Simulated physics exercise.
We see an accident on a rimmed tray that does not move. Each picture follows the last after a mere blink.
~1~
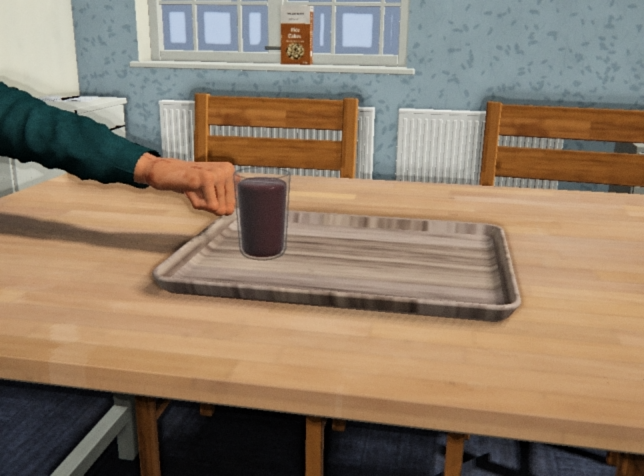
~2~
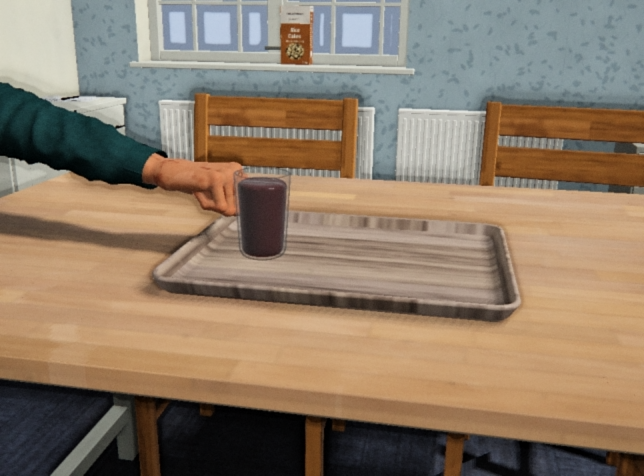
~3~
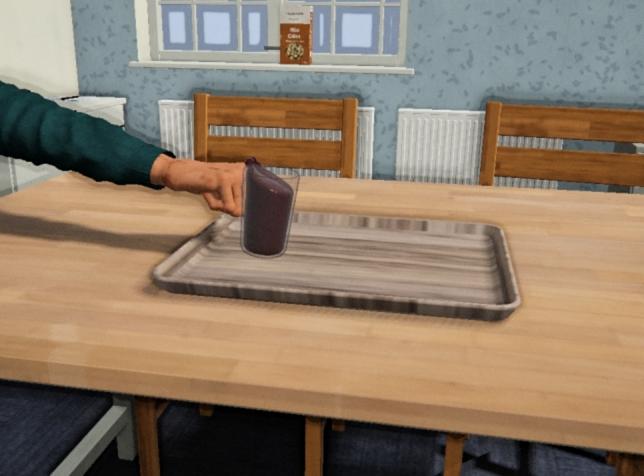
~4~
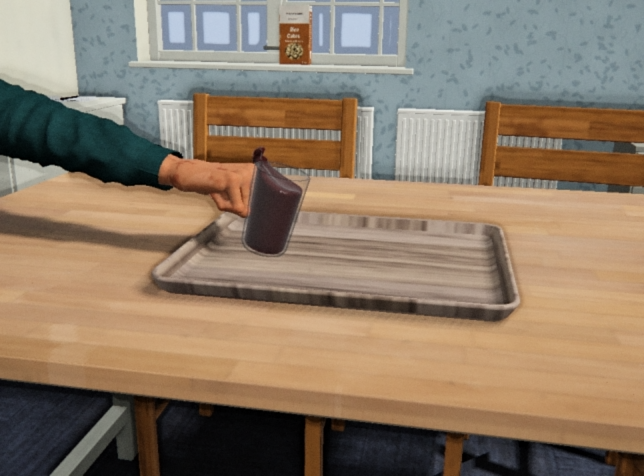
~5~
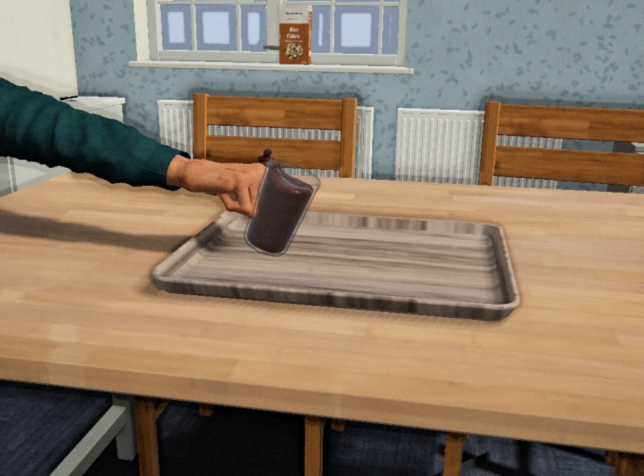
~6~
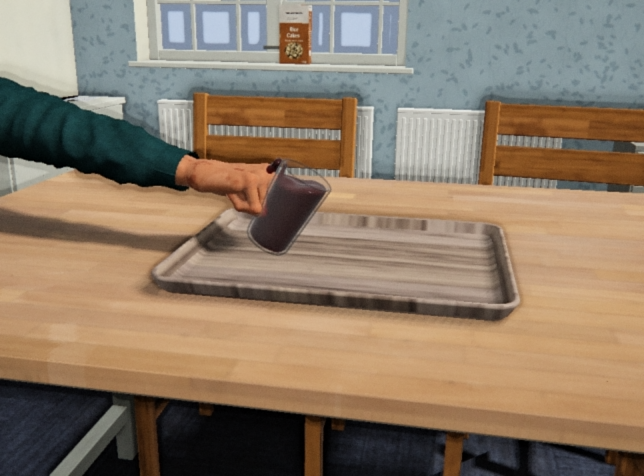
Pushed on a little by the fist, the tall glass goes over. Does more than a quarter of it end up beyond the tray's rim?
Yes.
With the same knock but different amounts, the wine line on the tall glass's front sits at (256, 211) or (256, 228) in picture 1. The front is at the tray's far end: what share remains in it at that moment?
50 % and 50 %.
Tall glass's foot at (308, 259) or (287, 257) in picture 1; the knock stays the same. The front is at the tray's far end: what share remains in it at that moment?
Around 60 per cent first, then around 60 per cent.
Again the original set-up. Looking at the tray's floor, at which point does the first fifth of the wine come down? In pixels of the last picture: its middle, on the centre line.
Impact centre, mid-line: Approx. (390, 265).
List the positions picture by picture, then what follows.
The first picture shows tilt 0°; right rim (288, 176); surface from (240, 180) to (287, 183); the tray's far rim is at (508, 261); the tray is clear ahead.
The second picture shows tilt 0°; right rim (288, 176); surface from (240, 180) to (287, 183).
The third picture shows tilt 7°; right rim (298, 178); surface from (250, 168) to (293, 187); 1 per cent is over the edge.
The fourth picture shows tilt 14°; right rim (308, 181); surface from (259, 165) to (303, 190); 2 per cent is over the edge.
The fifth picture shows tilt 22°; right rim (318, 185); surface from (264, 187) to (314, 188); 1 per cent is over the edge.
The sixth picture shows tilt 30°; right rim (329, 191); surface from (270, 192) to (328, 186); 1 per cent is over the edge.
A moment on, the tall glass lies on its side and 87 per cent is in the glass, 5 on the tray and 8 above or beyond its rim.
Next, the tall glass lies on its side and 46 per cent is in the glass, 51 on the tray and 3 above or beyond its rim.
Then the tall glass lies on its side and 25 per cent is in the glass, 52 on the tray and 23 above or beyond its rim.
Later the tall glass lies on its side and 13 per cent is in the glass, 48 on the tray and 38 above or beyond its rim.
In the end 62 per cent is held by tray and glass, 38 is off the tray.
